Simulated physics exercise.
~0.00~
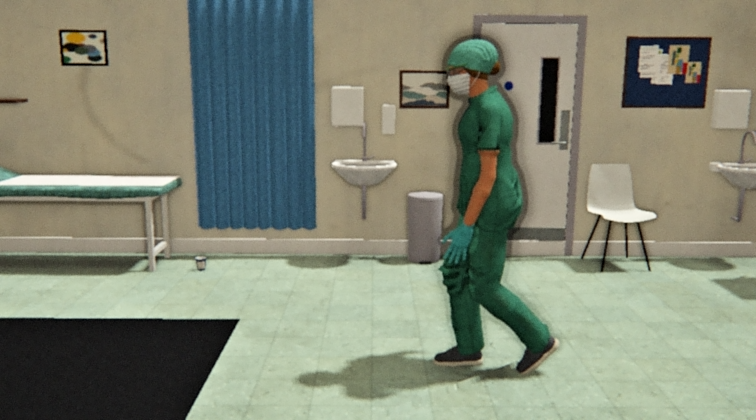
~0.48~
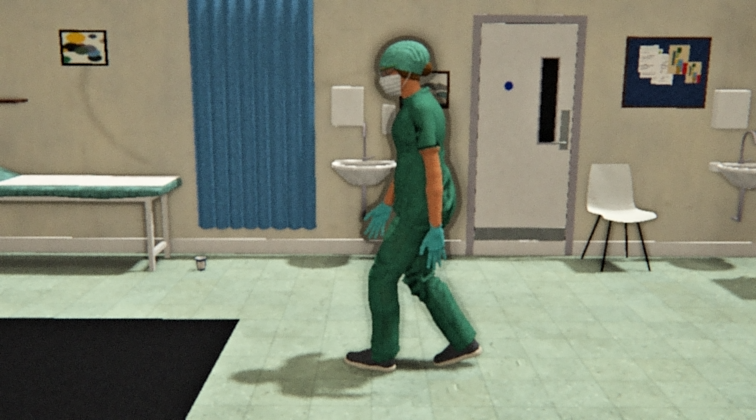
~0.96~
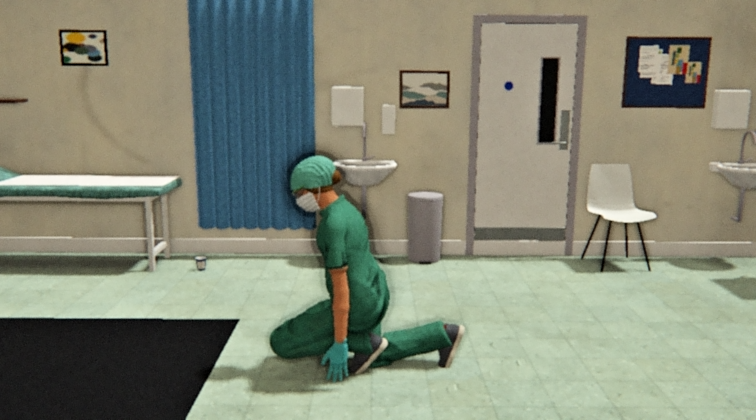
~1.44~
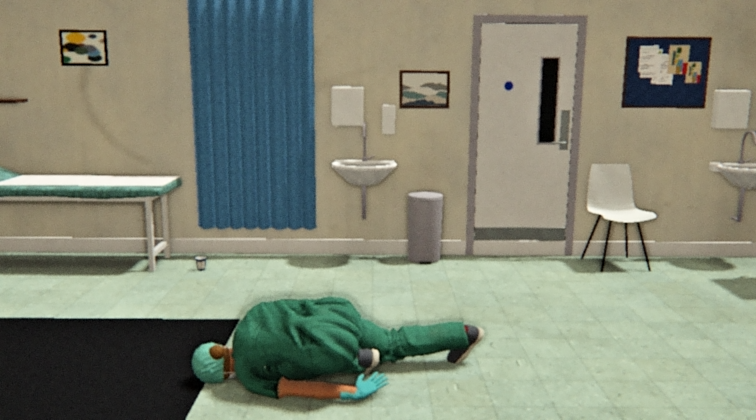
To begin with, a person in green scrubs, a cap, a white face mask and teal gloves strides leftward across a pale tiled clinic room, empty-handed, heading for a black mat on the floor. The walker passes the door and reaches the area by the sink, arms hanging loosely. Then the legs give way and the person sinks to the knees, head bowed and arms hanging down. The body topples forward toward the mat, with no hand put out ahead. It ends lying low on the tiles, legs trailing right, the head just short of the mat's near edge.
